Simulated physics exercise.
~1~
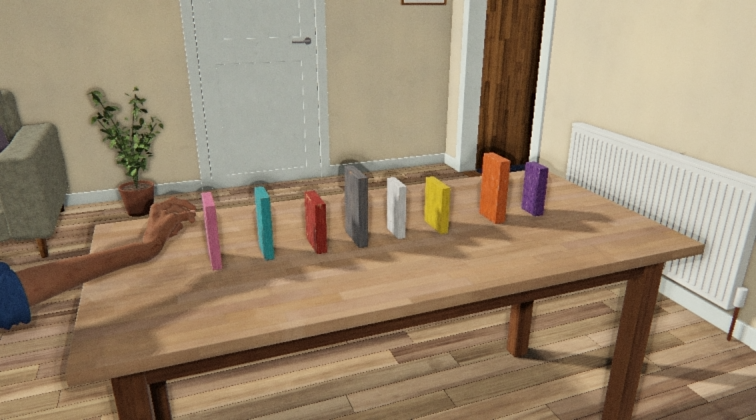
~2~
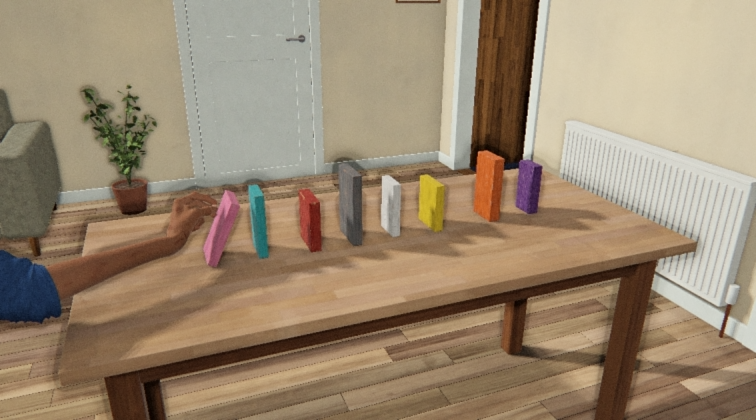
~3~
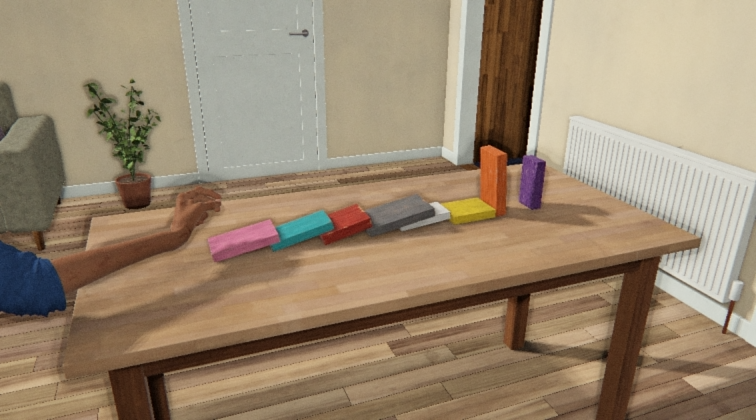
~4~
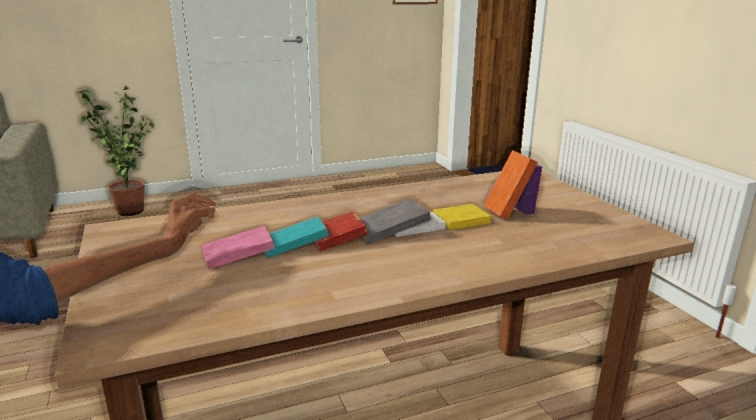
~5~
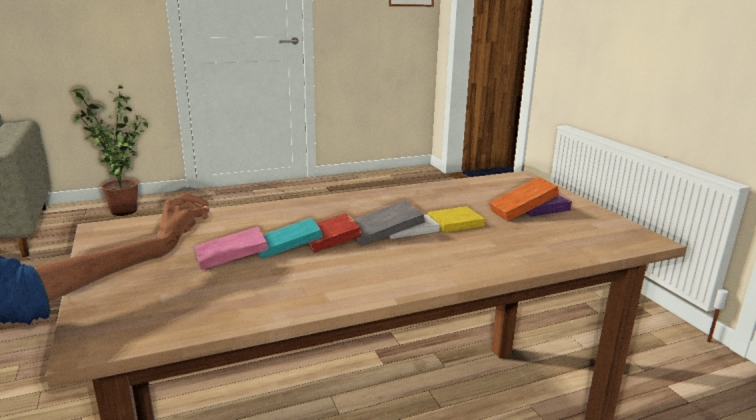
A hand on the left tipped a pink board rightward into a row of upright coloured blocks on a wooden table, and they toppled one after another through yellow, then orange and purple, until all lay fallen while the hand stayed behind.
